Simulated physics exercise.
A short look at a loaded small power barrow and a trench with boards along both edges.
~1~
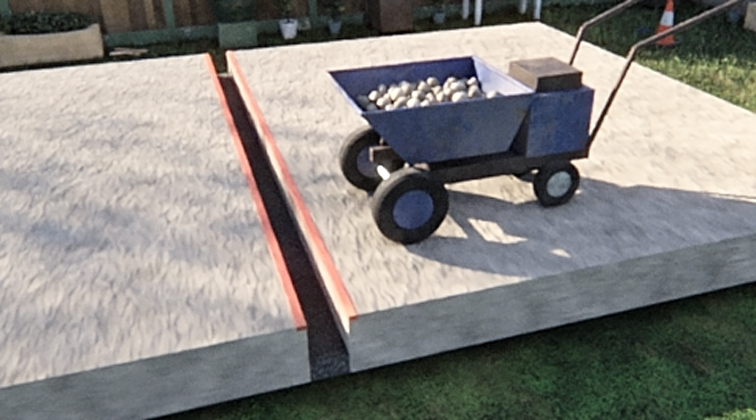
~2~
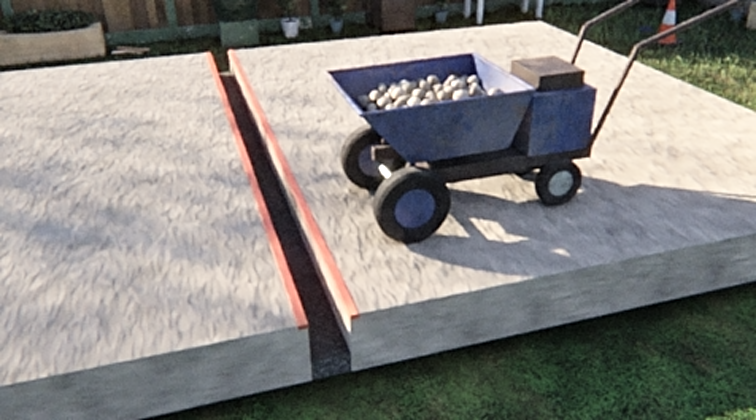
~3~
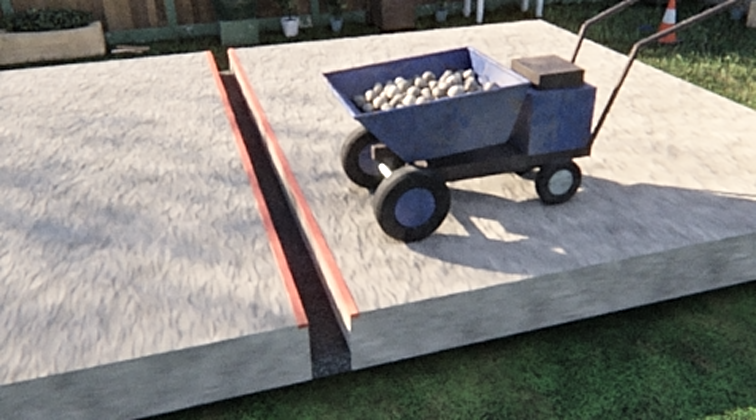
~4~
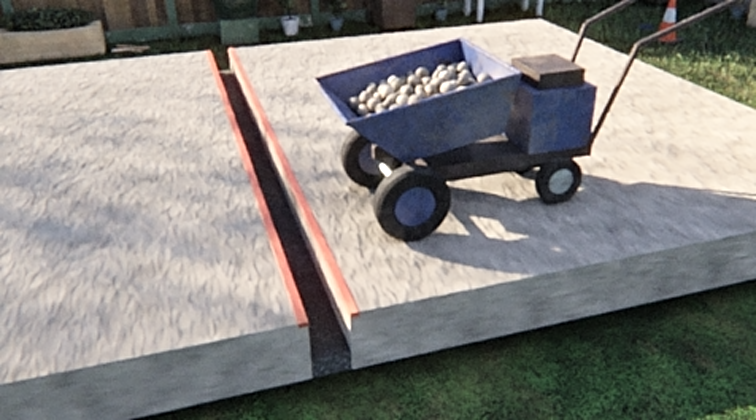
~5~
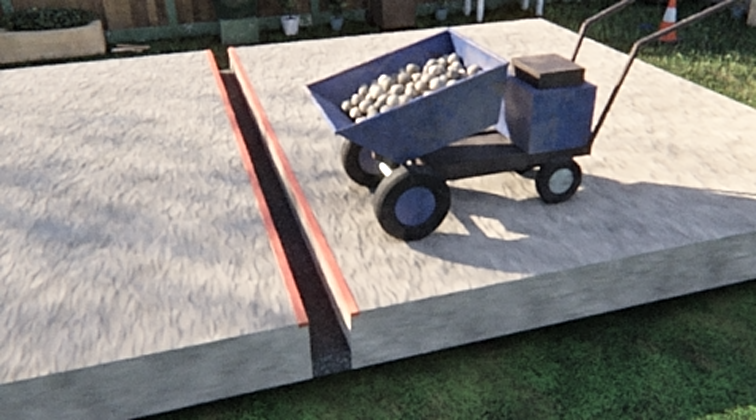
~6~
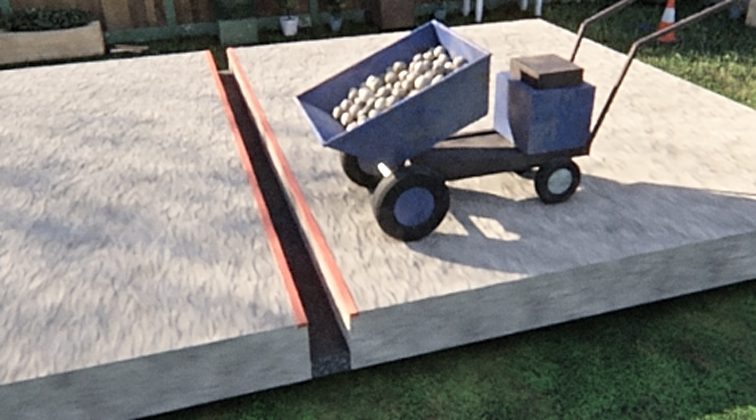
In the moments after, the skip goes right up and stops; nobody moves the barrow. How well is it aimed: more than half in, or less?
In the trench: Under half.
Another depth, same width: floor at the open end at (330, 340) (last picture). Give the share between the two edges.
Some 10 per cent.
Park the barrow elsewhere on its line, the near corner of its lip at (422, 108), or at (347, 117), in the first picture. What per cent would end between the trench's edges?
In turn 50 and 0 in a hundred.
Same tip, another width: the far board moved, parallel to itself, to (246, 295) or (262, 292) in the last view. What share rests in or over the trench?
Near 90 % and 80 %.
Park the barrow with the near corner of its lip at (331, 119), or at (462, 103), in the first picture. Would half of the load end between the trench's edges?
In turn: The smaller part; below a half.
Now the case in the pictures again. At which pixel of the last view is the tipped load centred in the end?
At about (241, 230).
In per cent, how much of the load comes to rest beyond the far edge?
About 50 per cent.
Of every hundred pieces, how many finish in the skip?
Near 30 %.
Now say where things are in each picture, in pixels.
Lip of the skip near (362, 115), level; top of the load near (443, 98), river pebbles; first edge of the trench near (337, 281); far edge near (289, 290), the trench under half as wide as the skip, and about as deep as wide, in the first picture.
Lip of the skip near (362, 115), tipped barely; top of the load near (443, 96), in the second picture.
Lip of the skip near (356, 118), tipped barely; top of the load near (446, 89), in the third picture.
Lip of the skip near (347, 124), tipped a little; top of the load near (453, 87), in the fourth picture.
Lip of the skip near (337, 133), tipped clearly; top of the load near (443, 82), in the fifth picture.
Lip of the skip near (325, 146), tipped clearly; top of the load near (442, 81); first edge of the trench near (337, 278); far edge near (290, 287), in the sixth picture.
Shortly afterwards, skip tipped steeply; the whole lot in the skip.
Next, skip tipped right over; near two thirds in the skip; a little in or heaped over the trench; near a quarter beyond it.
Some moments later, skip tipped right over; near a third in the skip; near a quarter in or heaped over the trench; near half beyond it.
In the end, skip tipped right over; near a third in the skip; near a quarter in or heaped over the trench; near half beyond it.
